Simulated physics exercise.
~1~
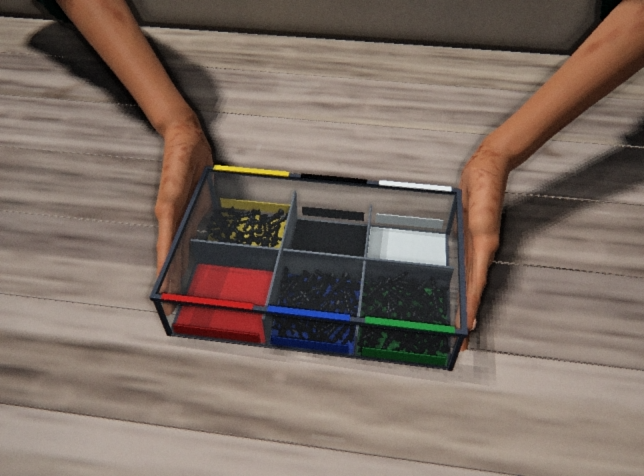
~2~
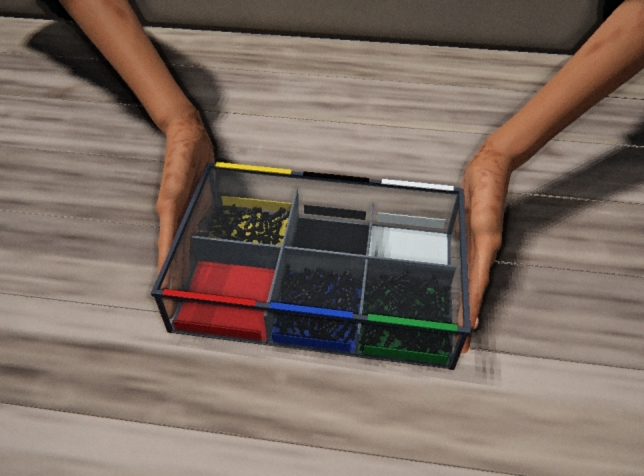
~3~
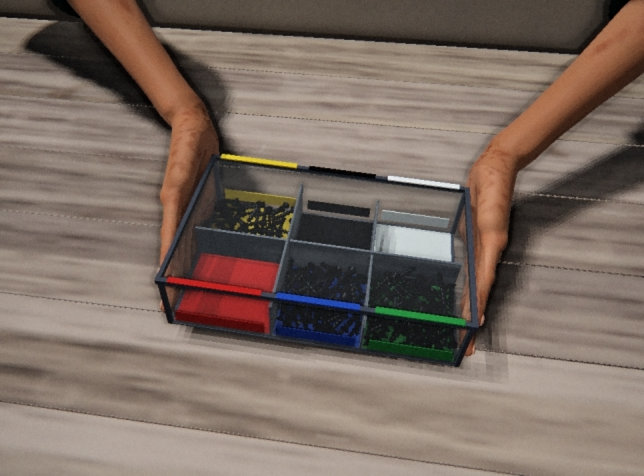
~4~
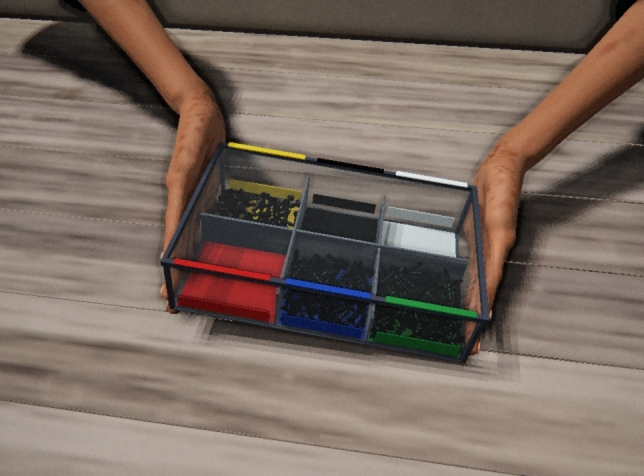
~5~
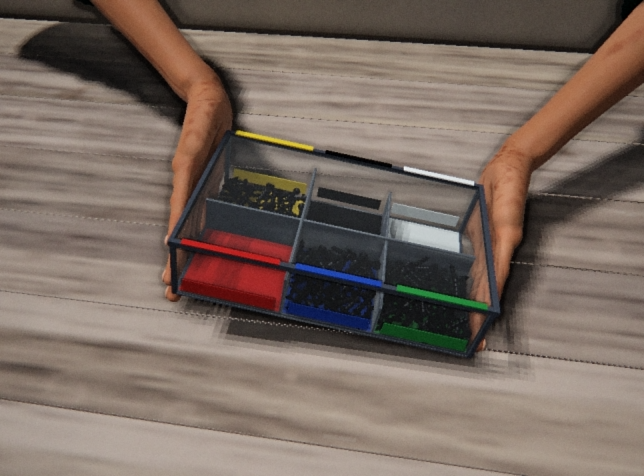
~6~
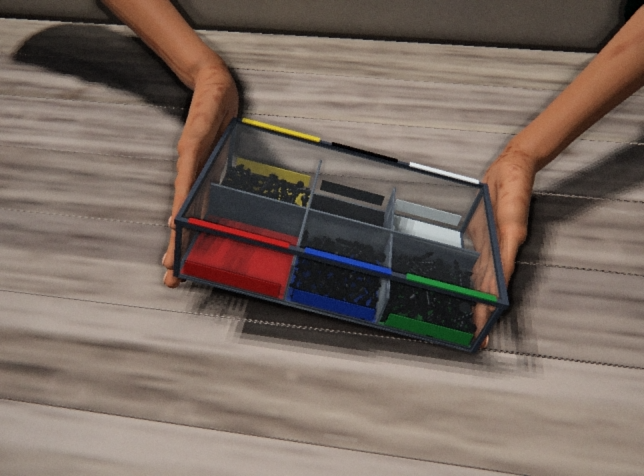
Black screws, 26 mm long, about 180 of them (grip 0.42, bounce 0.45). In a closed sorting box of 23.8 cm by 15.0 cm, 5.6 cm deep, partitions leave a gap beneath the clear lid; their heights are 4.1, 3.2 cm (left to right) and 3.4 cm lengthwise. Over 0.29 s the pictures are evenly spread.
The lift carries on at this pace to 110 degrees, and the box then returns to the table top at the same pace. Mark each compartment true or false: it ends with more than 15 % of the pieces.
Red compartment: False, blue compartment: False, green compartment: True, yellow compartment: True, white compartment: True, black compartment: False.
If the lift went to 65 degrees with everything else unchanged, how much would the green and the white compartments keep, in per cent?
Shares: Green 40, white 0, in per cent.
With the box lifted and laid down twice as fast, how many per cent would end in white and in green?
White = 40 per cent, green = 30 per cent.
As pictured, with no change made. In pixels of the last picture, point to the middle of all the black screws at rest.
Close to pixel (428, 249).
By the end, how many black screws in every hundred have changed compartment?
Roughly 50 %.
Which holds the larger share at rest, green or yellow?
More ends up in the green one.
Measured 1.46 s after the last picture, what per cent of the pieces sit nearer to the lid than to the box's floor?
60 per cent, give or take.
Then, 1.46 s after the last picture, tilt 110 degrees; blue 15 %, green 35 %, yellow 25 %, white 25 %, black 5 %.
Then, 2.43 s after the last picture, tilt 50 degrees; green 30 %, yellow 20 %, white 45 %.
Then, 3.39 s after the last picture, tilt 0 degrees; green 30 %, yellow 20 %, white 45 %.
In the end, red 0 %, blue 0 %, green 30 %, yellow 20 %, white 45 %, black 0 %.
